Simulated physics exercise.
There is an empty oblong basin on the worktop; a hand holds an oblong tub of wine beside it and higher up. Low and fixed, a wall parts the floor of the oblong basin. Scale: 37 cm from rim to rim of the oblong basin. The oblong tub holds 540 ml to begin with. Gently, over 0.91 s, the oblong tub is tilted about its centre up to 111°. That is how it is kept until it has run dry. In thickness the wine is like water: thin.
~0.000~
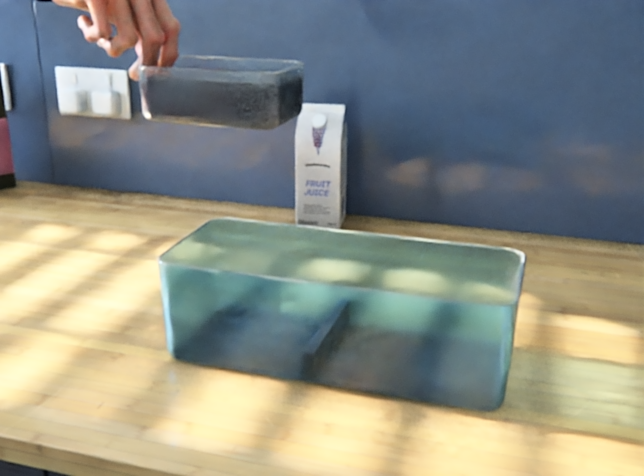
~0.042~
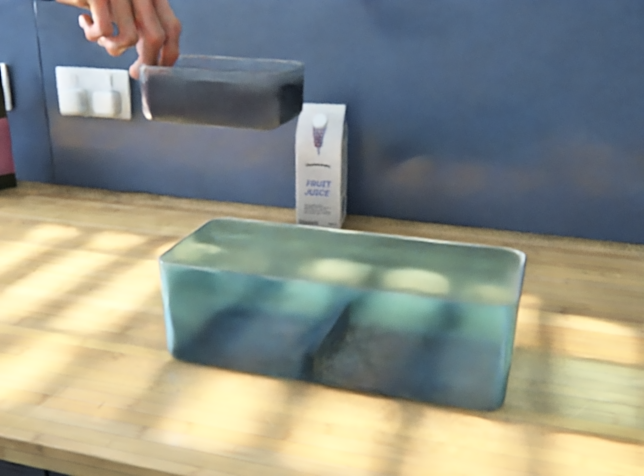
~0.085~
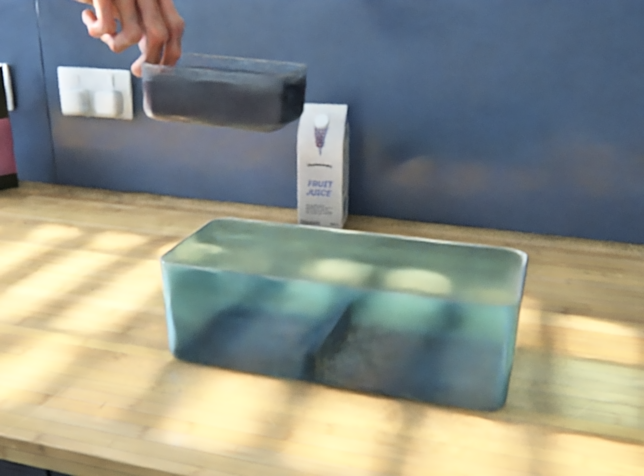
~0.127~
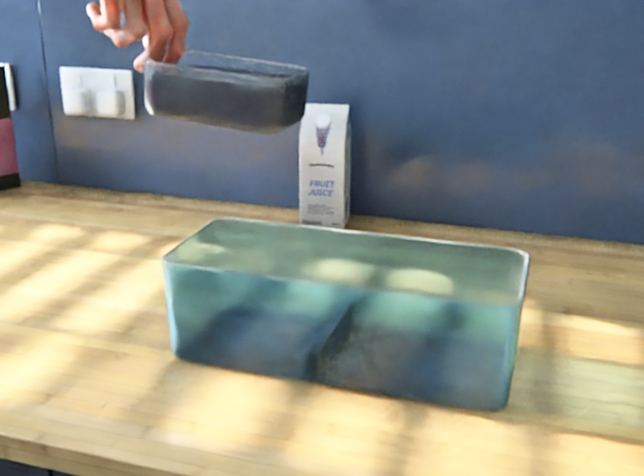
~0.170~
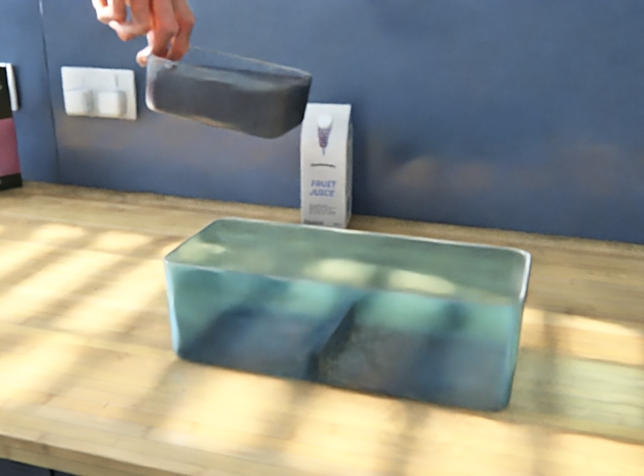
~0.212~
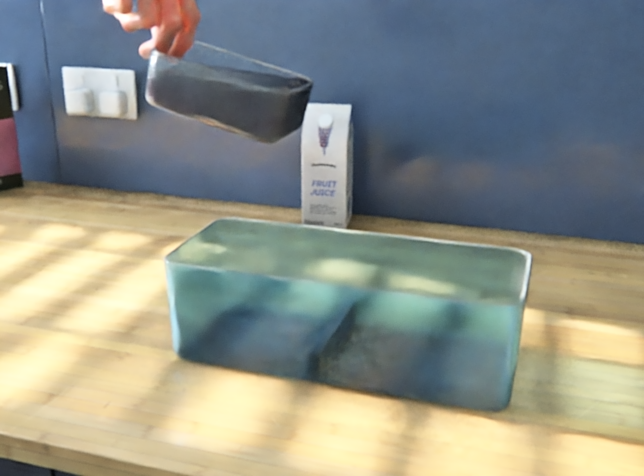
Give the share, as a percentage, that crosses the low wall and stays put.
Around 70 %.
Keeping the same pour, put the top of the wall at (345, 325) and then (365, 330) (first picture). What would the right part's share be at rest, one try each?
Some 60 in a hundred, then some 40 in a hundred.
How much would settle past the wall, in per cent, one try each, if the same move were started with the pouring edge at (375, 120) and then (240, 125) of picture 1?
Try 1: Approx. 85 %; try 2: Approx. 15 %.
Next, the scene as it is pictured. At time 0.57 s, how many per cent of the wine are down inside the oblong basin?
I reckon close to 24 percent of it.
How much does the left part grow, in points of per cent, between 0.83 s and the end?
Some 5 per cent.
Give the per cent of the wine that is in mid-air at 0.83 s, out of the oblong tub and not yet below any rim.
Some 5 per cent.
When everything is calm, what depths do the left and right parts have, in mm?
I'd say close to 6 mm on the left, close to 14 mm on the right.
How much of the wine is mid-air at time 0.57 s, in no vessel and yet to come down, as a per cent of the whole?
About 56 per cent.
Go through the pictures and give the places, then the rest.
Tilt 0°; pouring edge (291, 70); surface from (163, 72) to (292, 80); the oblong basin's rim runs from (186, 239) to (521, 279); the wall's top is at (329, 324), in the first frame.
Tilt 1°; pouring edge (292, 71); surface from (163, 72) to (292, 80), in the second frame.
Tilt 2°; pouring edge (294, 73); surface from (166, 71) to (294, 81), in the third frame.
Tilt 5°; pouring edge (297, 77); surface from (168, 70) to (297, 82), in the fourth frame.
Tilt 9°; pouring edge (300, 83); surface from (170, 69) to (300, 84), in the fifth frame.
Tilt 14°; pouring edge (301, 89); surface from (171, 69) to (302, 86), in the sixth frame.
Then, 0.57 s in, the tilt is 77° and 20 per cent is still to pour, 2 is left of the wall and 23 right of it.
Then, 0.83 s in, the tilt is 109° and 3 per cent is still to pour, 22 is left of the wall and 69 right of it.
Then, 1.11 s in, the tilt is 111° and 0 per cent is still to pour, 28 is left of the wall and 70 right of it.
Then, 1.41 s in, the tilt is 111° and 0 per cent is still to pour, 28 is left of the wall and 70 right of it.
Finally, 28 per cent lies left of the wall, 70 right of it and 2 outside.
